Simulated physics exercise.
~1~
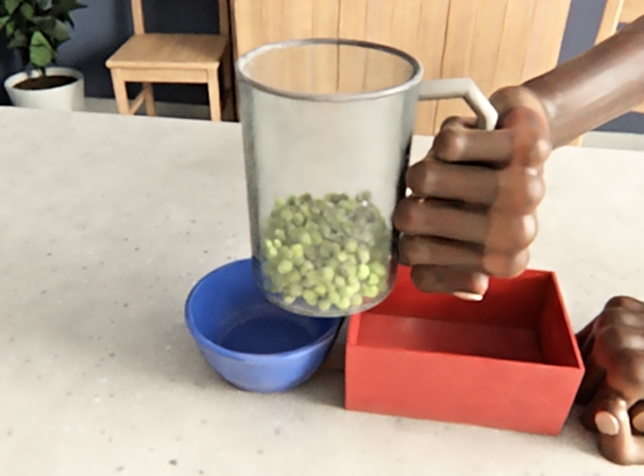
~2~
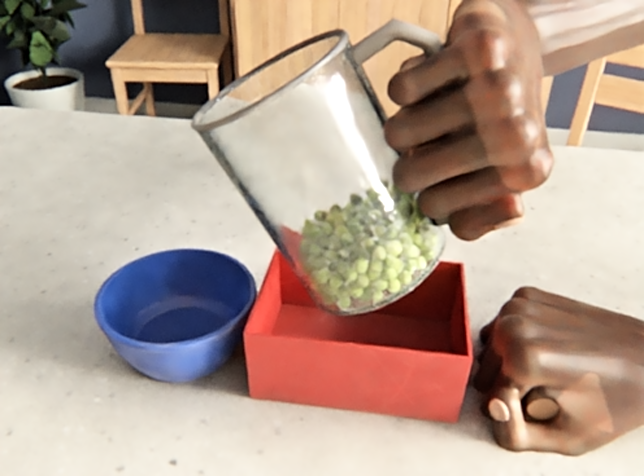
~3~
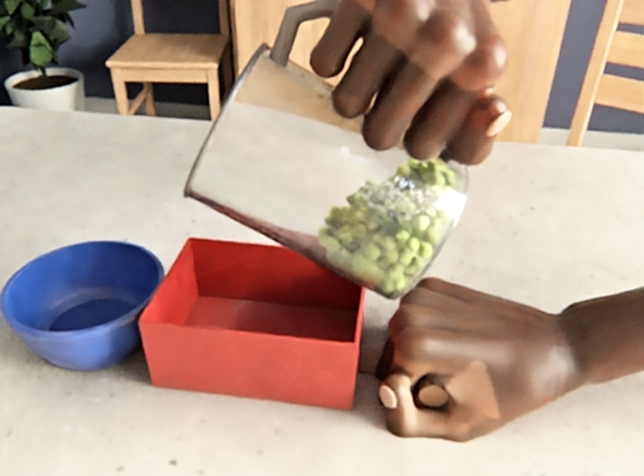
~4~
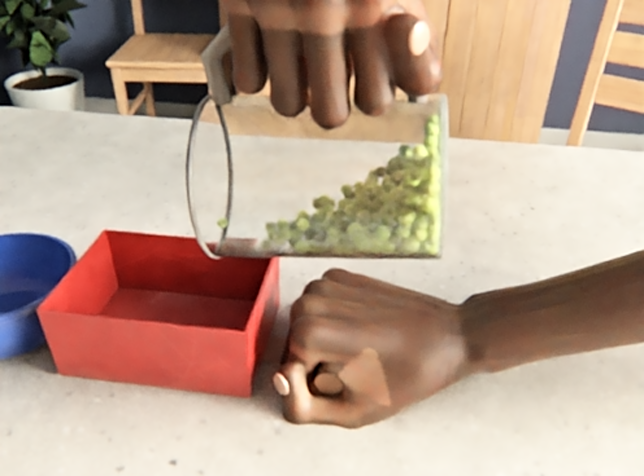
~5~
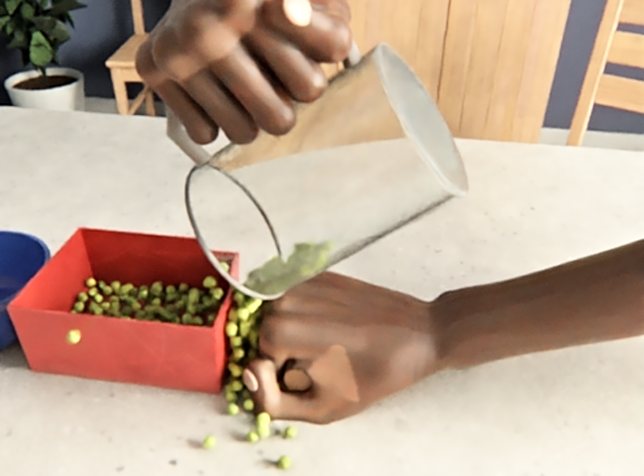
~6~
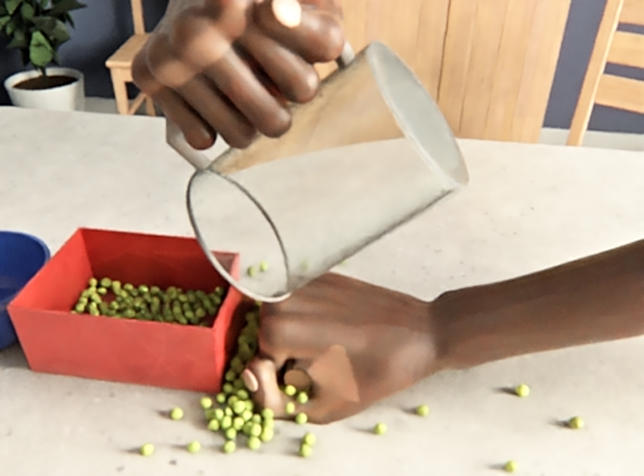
On a pale counter, a hand tips green peas from a clear cup, half missing the leftward-sliding red tin.
